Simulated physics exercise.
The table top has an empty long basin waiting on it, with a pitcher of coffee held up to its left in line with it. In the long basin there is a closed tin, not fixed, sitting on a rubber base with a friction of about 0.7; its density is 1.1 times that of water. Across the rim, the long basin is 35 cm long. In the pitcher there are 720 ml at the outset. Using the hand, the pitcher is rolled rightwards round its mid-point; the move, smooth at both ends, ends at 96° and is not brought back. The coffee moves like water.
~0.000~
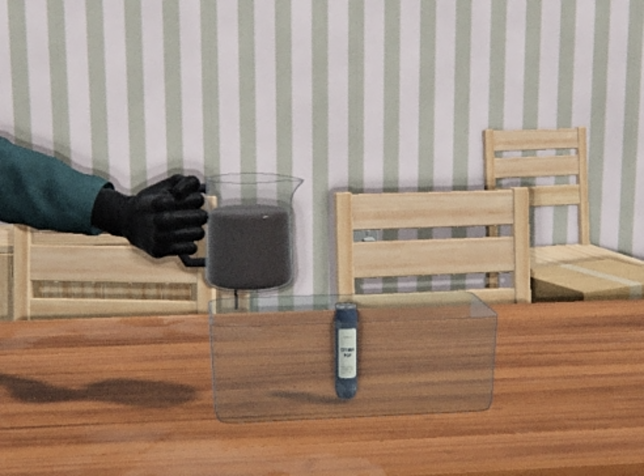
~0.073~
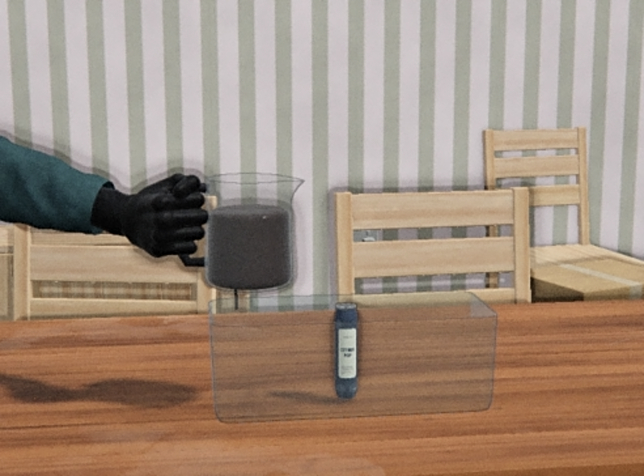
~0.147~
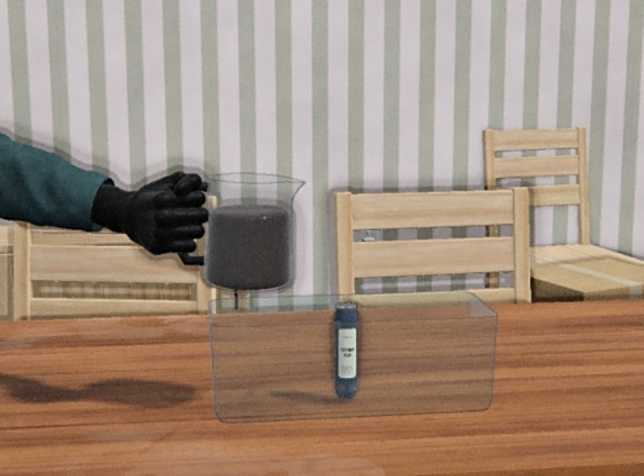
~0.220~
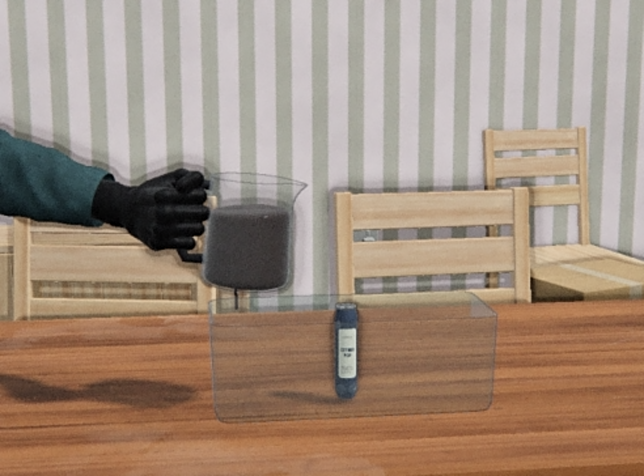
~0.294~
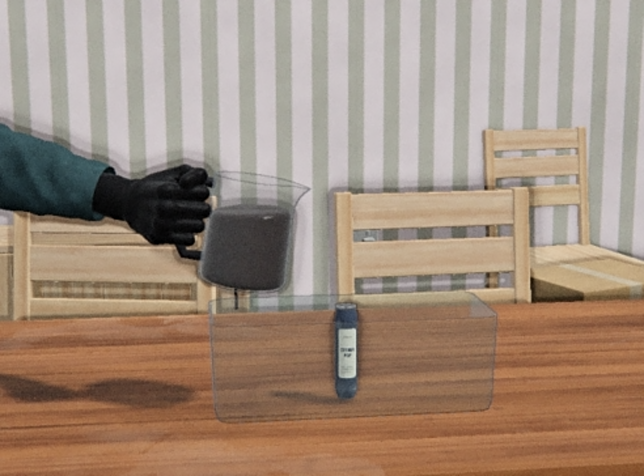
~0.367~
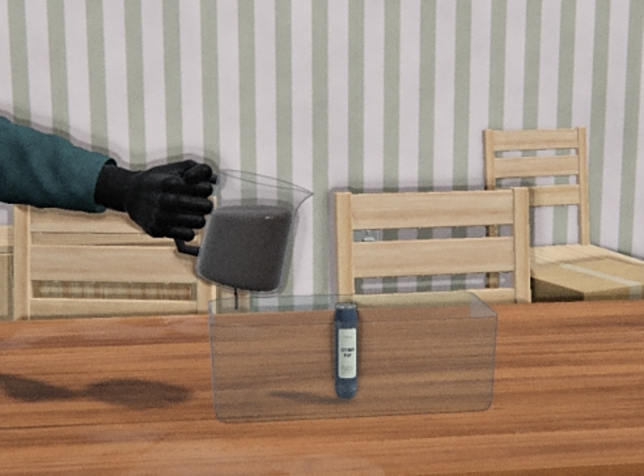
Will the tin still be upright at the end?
Odds are it is tipped over.
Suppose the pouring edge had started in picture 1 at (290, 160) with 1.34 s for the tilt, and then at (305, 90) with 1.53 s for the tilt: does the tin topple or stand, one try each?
First it topples; then it stays up.
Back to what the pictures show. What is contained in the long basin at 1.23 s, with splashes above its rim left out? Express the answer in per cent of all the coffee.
Around 32 in a hundred.
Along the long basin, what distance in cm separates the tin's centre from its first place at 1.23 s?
Close to 0 cm.
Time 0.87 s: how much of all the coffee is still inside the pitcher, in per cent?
I'd put it near 96 percent.
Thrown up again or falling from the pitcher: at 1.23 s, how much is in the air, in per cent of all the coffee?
Around 14 percent of it is airborne.
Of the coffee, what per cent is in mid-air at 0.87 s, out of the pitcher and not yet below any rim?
It comes to roughly 5 per cent.
By 0.87 s the tilt is 58° and 95 per cent is still to pour; the tin stands where it began.
By 1.23 s the tilt is 87° and 53 per cent is still to pour; the tin stands where it began.
By 1.61 s the tilt is 96° and 15 per cent is still to pour; the tin leans 35°.
By 2.03 s the tilt is 96° and 4 per cent is still to pour; the tin lies on its side.
At rest the tin lies on its side.
